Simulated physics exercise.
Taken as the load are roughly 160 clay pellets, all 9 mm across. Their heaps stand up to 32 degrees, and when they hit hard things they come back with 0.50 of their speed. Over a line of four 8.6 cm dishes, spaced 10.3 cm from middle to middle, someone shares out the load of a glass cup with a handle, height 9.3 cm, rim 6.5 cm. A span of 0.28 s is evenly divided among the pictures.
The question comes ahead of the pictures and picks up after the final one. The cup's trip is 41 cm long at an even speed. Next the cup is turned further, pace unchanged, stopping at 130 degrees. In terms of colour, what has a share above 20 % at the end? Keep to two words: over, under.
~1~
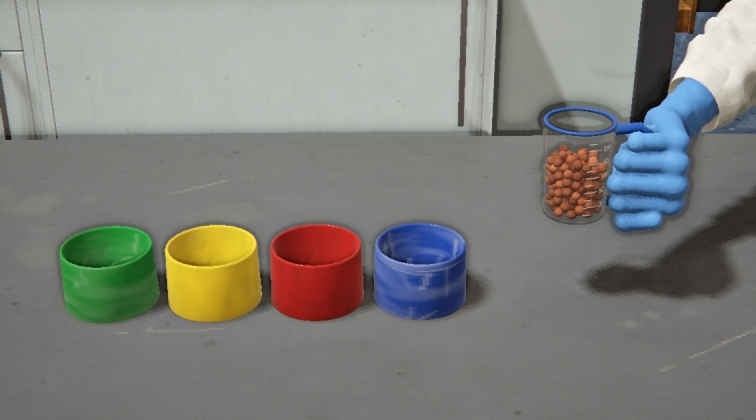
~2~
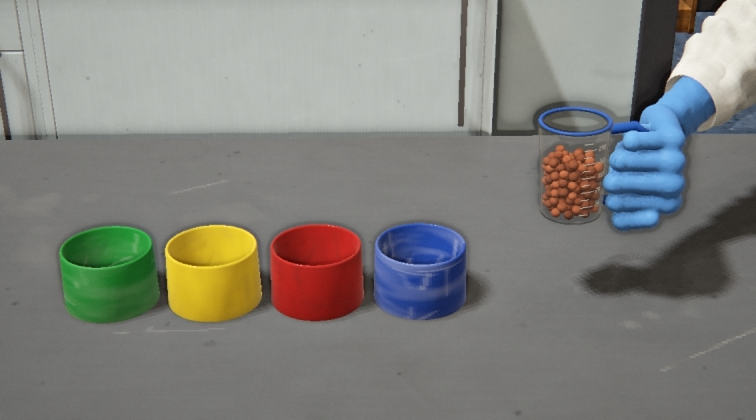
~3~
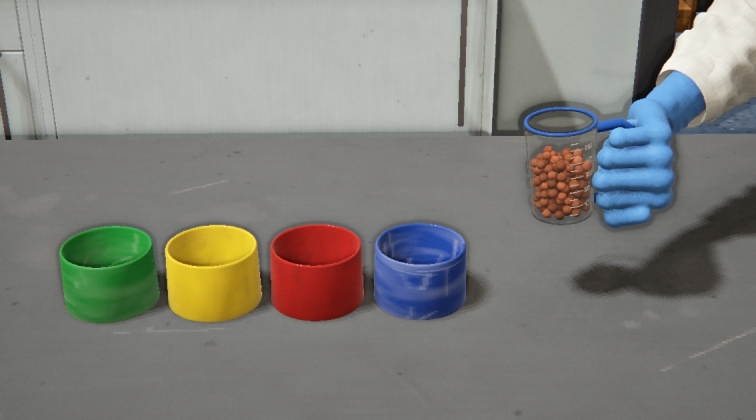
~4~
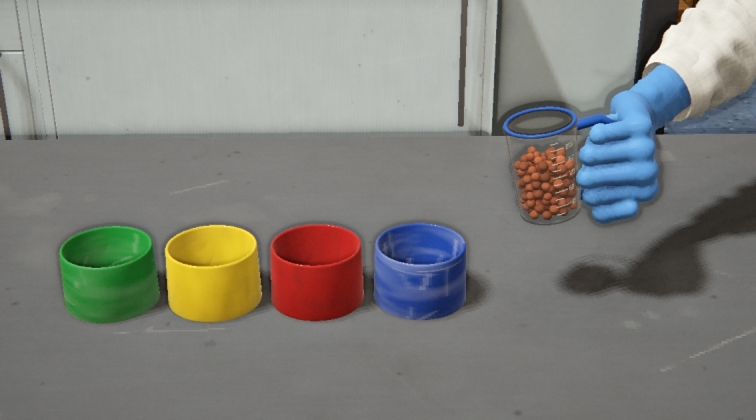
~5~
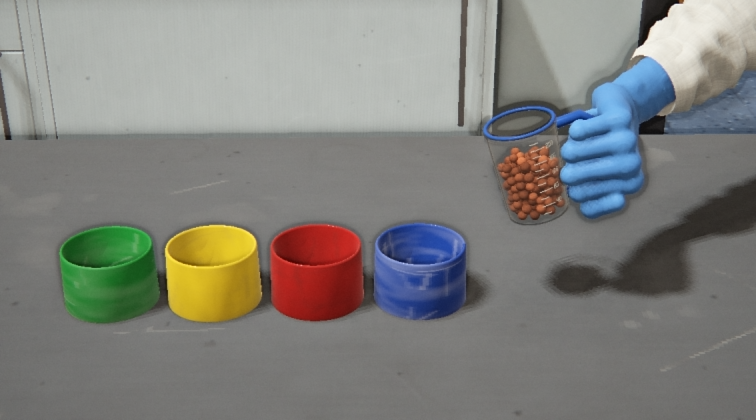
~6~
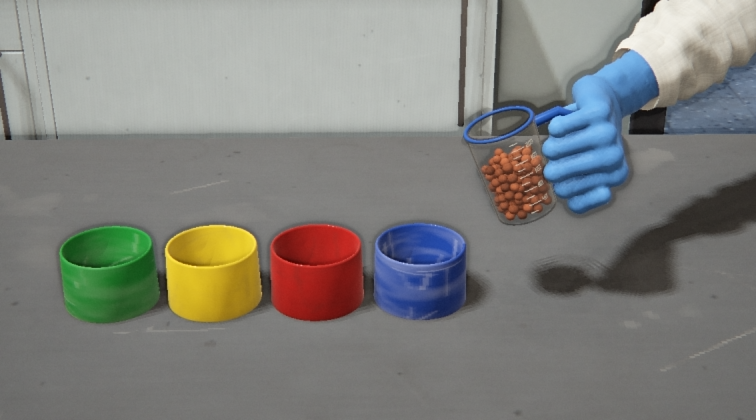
At the end, red: You'll see a fifth or less there. Blue: You'll see a fifth or less there. Green: You'll see more than a fifth there. Yellow: You'll see a fifth or less there. Counter: You'll see a fifth or less there.
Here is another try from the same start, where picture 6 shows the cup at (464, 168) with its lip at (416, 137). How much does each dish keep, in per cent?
It'd finish with red at 0, blue at 0, green at 100 and yellow at 0.
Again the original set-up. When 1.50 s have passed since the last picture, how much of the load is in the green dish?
It works out to some 90 per cent.
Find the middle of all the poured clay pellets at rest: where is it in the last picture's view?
Close to pixel (106, 282).
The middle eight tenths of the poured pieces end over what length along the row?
About 6 cm.
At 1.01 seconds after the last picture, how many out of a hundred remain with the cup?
Somewhere near 95 per cent of the load.
Then, 0.61 s after the last picture, tilt 74 degrees; cup holds 100 %.
Then, 1.01 s after the last picture, tilt 109 degrees; cup holds 95 %, yellow 5 %.
Then, 1.50 s after the last picture, tilt 130 degrees; cup holds 0 %, green 90 %.
In the end, red 0 %, blue 0 %, green 90 %, yellow 0 %, counter 5 %.
